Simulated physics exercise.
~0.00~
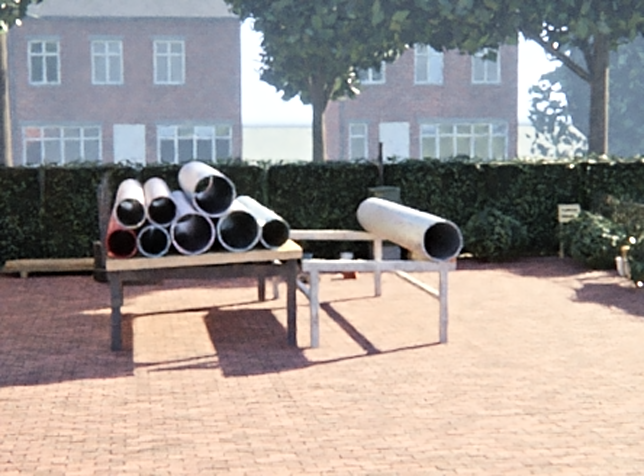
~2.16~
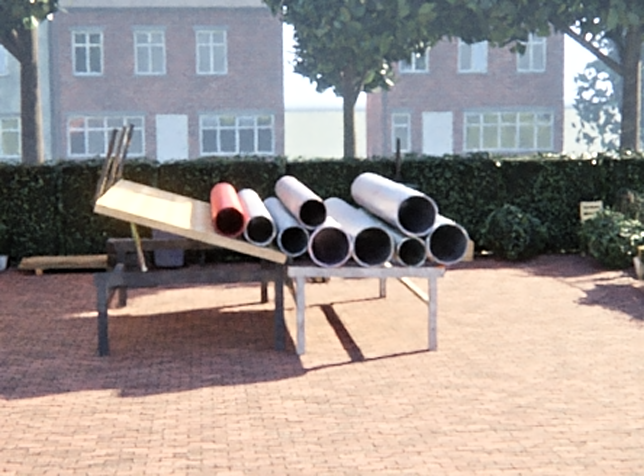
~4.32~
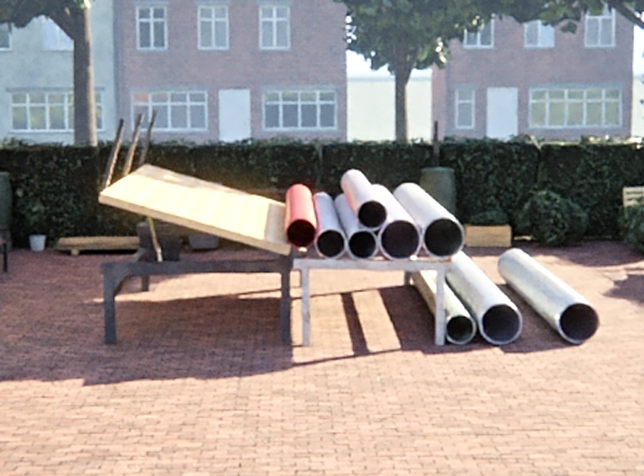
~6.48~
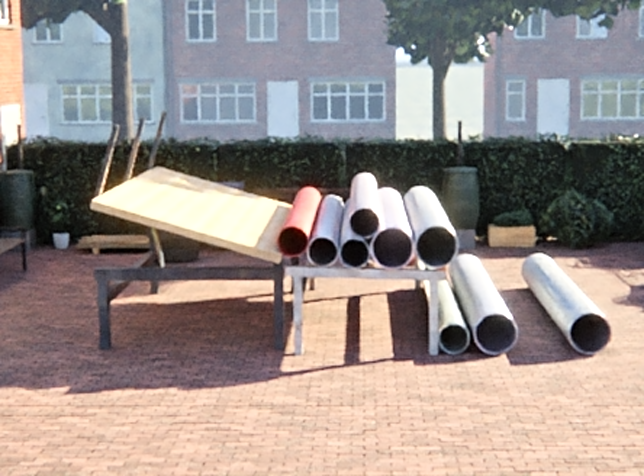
The clip opens on a sunny brick courtyard, where steel pipes are stacked on a flat wooden deck at left and a single pipe lies on the pale rack beside it. The deck tips down to the right, and the stack rolls toward the rack, with a red pipe at the back. As the view drifts slightly sideways, the pipes crowd onto the rack and three end up on the bricks at right. The red pipe rolls off the deck last. It comes to rest at the left of the group held on the rack, beside the still-tilted deck.
